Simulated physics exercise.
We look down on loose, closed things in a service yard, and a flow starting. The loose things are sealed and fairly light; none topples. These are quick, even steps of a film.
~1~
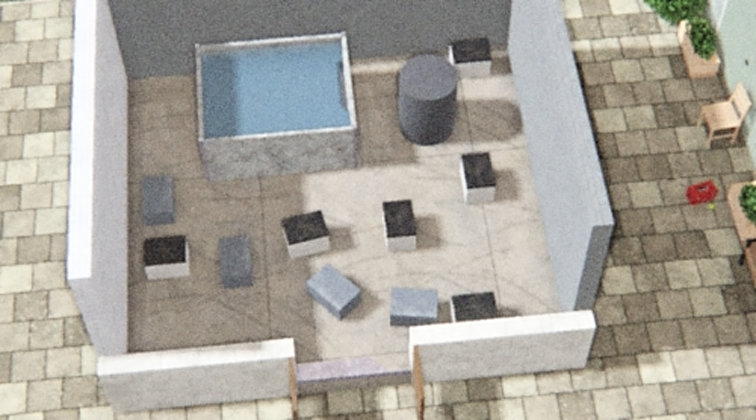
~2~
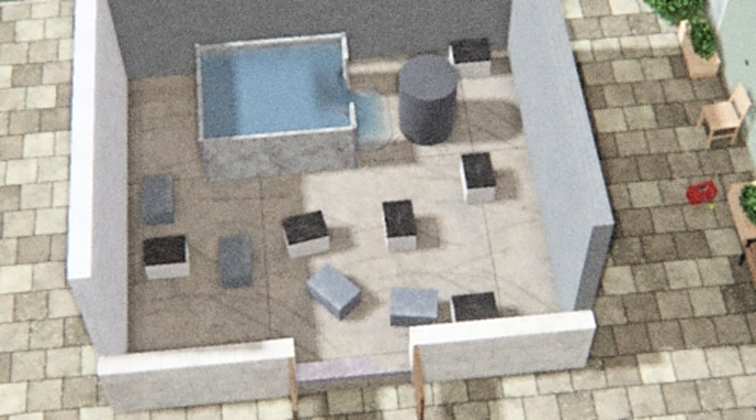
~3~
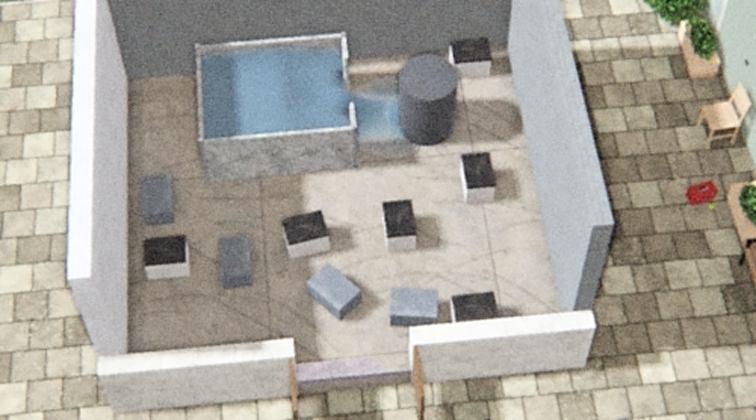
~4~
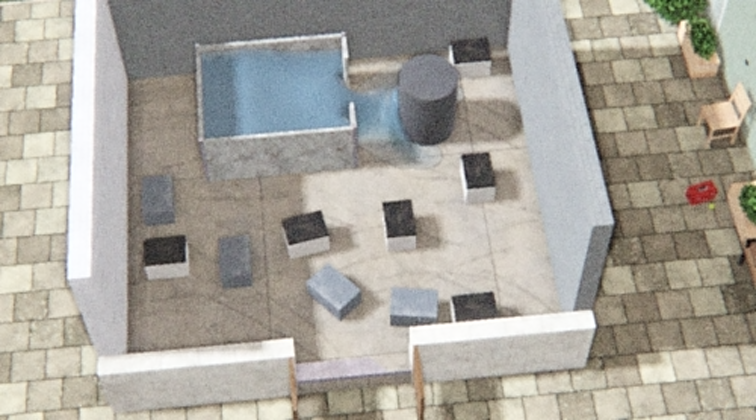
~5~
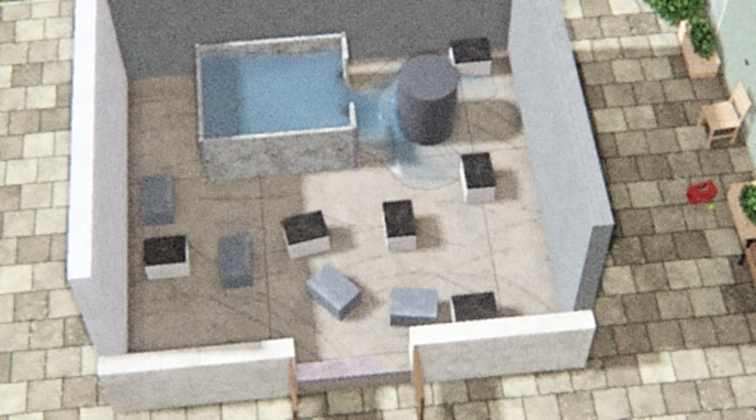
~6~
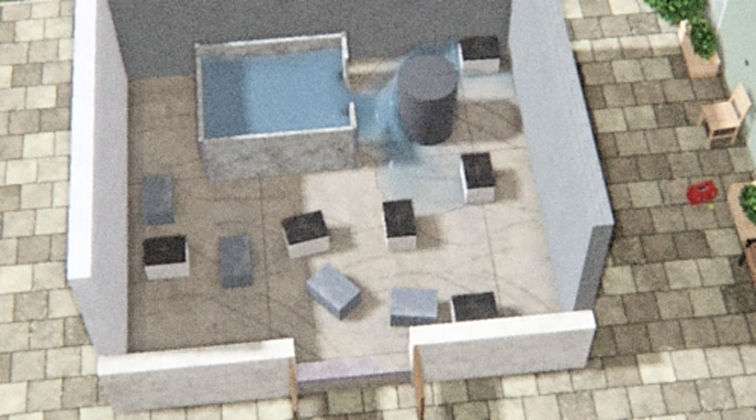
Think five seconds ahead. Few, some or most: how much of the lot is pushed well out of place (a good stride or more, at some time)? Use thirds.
That comes to between one and two thirds.
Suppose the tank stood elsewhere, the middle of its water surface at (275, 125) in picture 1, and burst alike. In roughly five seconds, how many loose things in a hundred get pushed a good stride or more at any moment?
Some 50 per cent.
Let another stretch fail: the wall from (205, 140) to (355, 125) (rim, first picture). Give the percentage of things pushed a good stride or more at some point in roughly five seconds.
Close to 90 %.
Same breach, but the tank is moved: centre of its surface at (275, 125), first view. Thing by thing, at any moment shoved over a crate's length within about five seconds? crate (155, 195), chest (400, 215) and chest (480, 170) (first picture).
As listed: No, that far or more, swept aside.
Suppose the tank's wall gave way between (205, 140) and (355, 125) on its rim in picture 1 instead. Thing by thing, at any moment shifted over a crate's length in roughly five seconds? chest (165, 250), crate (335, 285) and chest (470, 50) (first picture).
One after the other: That far or more, pushed that far, never so far.
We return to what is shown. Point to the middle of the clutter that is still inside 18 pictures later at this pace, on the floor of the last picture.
Around (334, 290).
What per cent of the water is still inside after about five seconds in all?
Some 94 per cent.
A moment on, 0 of 10 are well off their spots; 1 afloat.
Next, 3 of 10 are well off their spots; 4 afloat.
Later, 4 of 10 are well off their spots; 3 afloat.
In the end, 6 of 10 are well off their spots, and 6 have been at some point; 3 afloat.
